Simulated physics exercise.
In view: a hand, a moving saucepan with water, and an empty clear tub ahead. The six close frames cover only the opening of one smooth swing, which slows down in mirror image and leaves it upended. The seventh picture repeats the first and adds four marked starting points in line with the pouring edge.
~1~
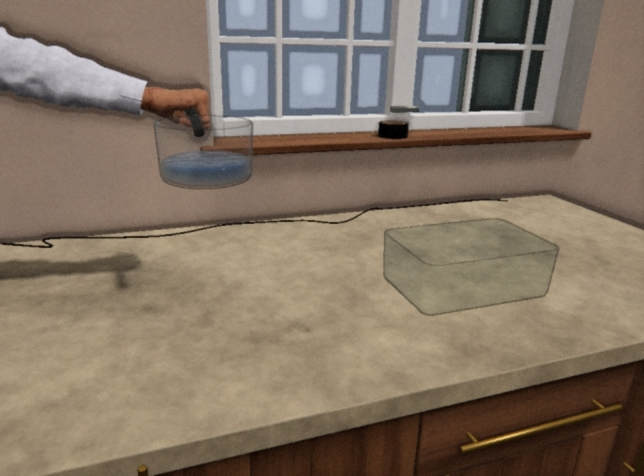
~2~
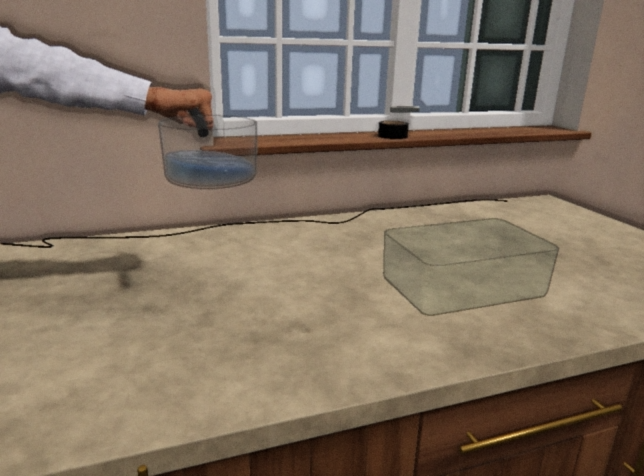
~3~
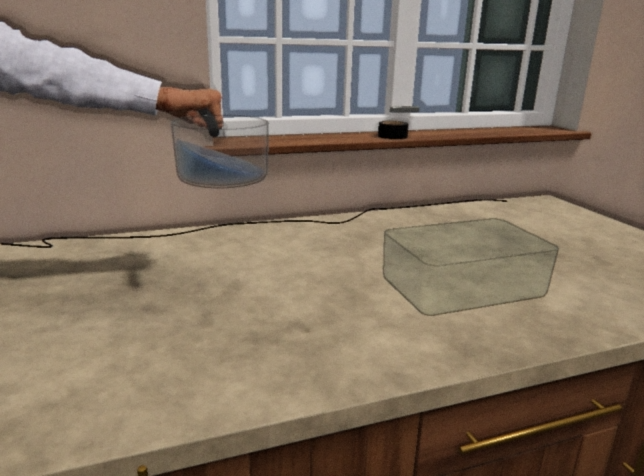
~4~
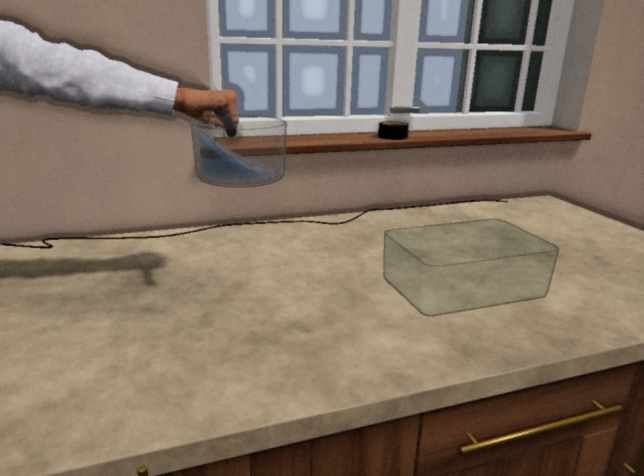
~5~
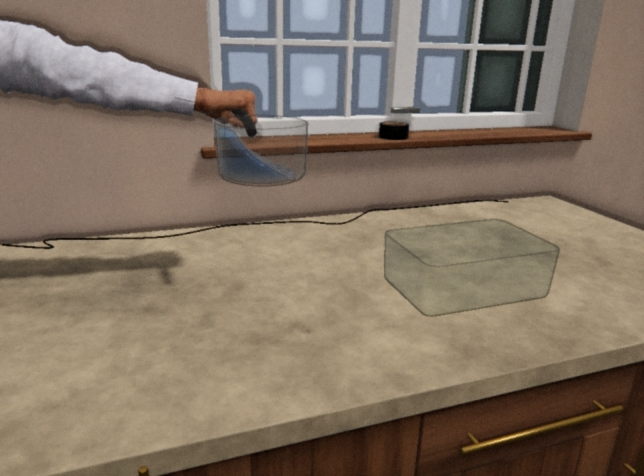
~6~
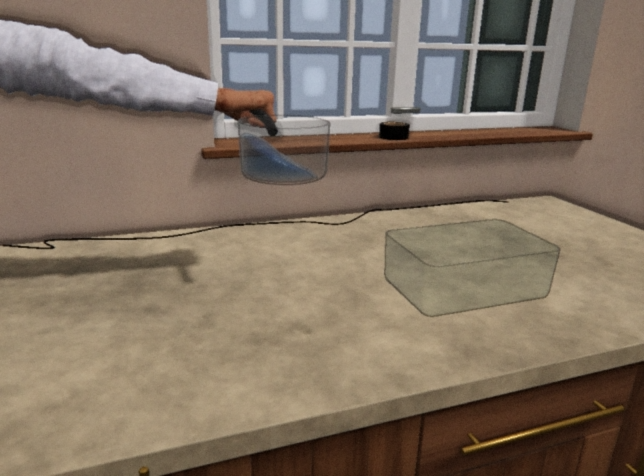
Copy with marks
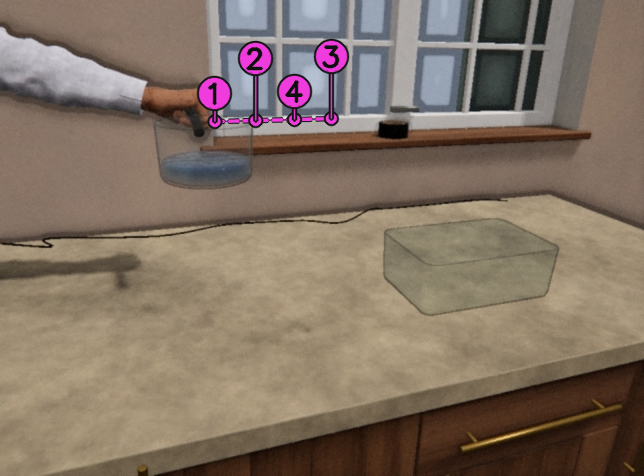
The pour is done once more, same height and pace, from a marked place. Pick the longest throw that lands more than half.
I would pick dot 4.
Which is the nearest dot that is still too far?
2 it is.
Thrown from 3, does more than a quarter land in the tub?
Yes, clearly.
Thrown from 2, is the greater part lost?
Yes.
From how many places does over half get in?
Two of them.
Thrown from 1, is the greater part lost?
Yes, it does.
In magenta, 1 at (214, 121); 2 at (255, 120); 3 at (331, 118); 4 at (294, 119).
If 1 is chosen, about 18 % lands in the tub, 80 % falls short.
If 2 is chosen, about 34 % lands in the tub, 59 % falls short and 6 % goes beside or beyond.
If 3 is chosen, about 78 % lands in the tub, 8 % falls short and 14 % goes beside or beyond.
If 4 is chosen, about 67 % lands in the tub, 21 % falls short and 13 % goes beside or beyond.
